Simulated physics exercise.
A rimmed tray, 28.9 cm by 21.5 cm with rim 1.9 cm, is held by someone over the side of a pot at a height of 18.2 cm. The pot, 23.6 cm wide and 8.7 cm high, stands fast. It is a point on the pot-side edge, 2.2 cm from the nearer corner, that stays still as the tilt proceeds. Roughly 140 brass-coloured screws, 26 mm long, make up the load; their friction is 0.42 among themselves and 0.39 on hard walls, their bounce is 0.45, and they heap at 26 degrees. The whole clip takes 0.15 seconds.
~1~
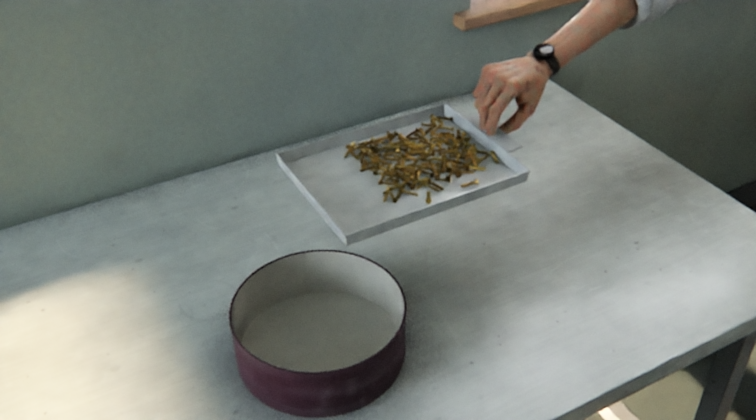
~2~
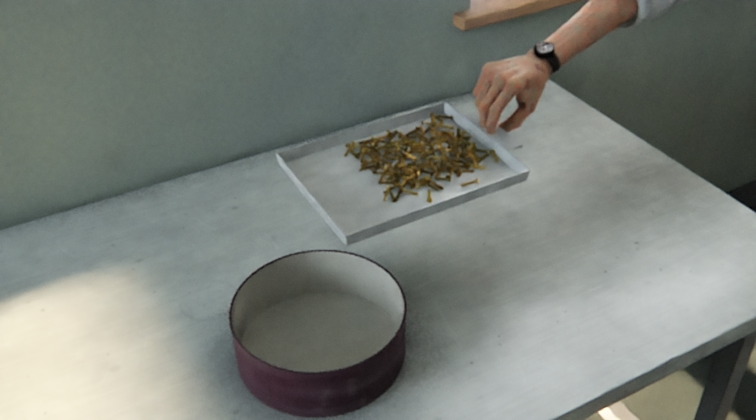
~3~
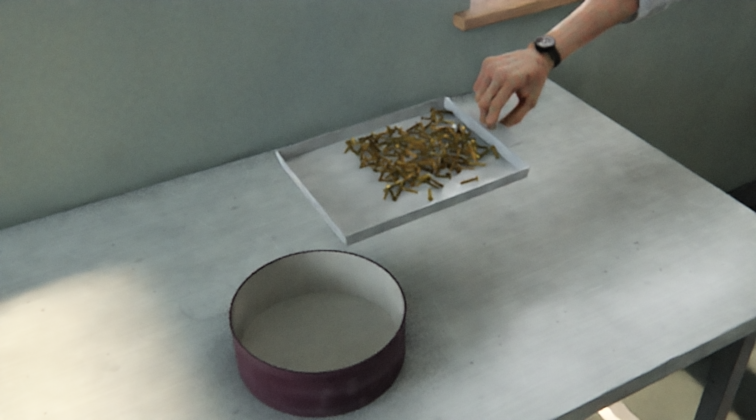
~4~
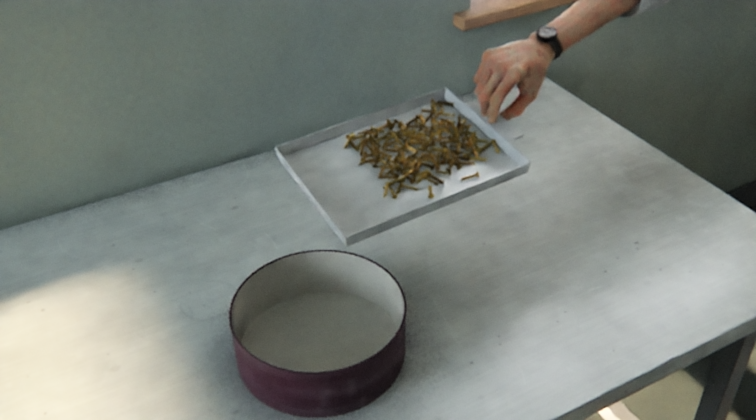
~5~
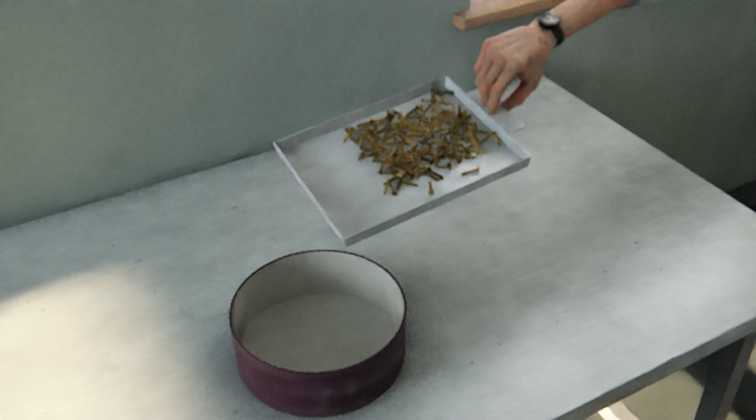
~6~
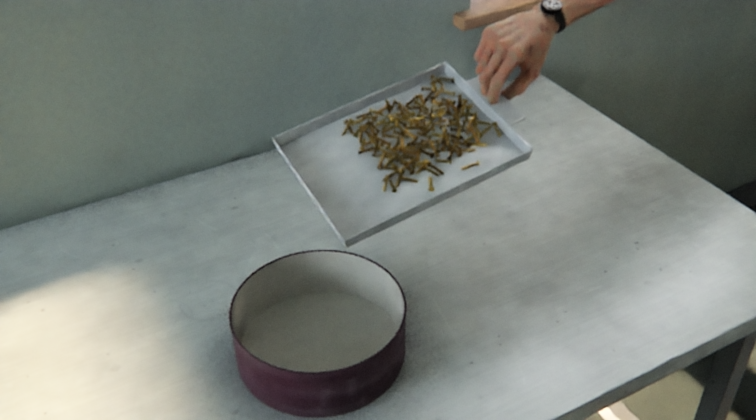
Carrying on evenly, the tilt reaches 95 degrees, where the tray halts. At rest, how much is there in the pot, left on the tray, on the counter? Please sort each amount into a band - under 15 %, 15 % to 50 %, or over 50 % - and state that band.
Pot: Over 50 %; left on the tray: Under 15 %; counter: Under 15 %.
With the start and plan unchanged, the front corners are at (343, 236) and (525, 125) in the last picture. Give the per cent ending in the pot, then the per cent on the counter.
Pot: 70, counter: 30.
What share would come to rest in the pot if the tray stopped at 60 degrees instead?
In that case, near 75 percent.
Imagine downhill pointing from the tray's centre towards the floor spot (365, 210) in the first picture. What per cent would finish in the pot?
About 100 per cent.
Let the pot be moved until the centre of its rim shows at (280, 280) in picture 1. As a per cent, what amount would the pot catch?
It would come to around 25 percent.
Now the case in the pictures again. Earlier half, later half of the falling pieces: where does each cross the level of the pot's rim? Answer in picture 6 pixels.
Early: About (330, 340); late: About (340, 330).
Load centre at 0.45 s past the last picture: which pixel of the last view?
The middle of the load should be at about (365, 236) by then.
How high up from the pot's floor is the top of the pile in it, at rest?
Top level: Approx. 2.5 cm.
Then, 0.27 s after the last picture, tilt 54 degrees; the tray holds 100 %, the pot 0 %.
Then, 0.45 s after the last picture, tilt 81 degrees; the tray holds 90 %, the pot 0 %.
Then, 0.75 s after the last picture, tilt 95 degrees; the tray holds 0 %, the pot 90 %.
In the end, pot 95 %, tray 0 %, counter 5 %.
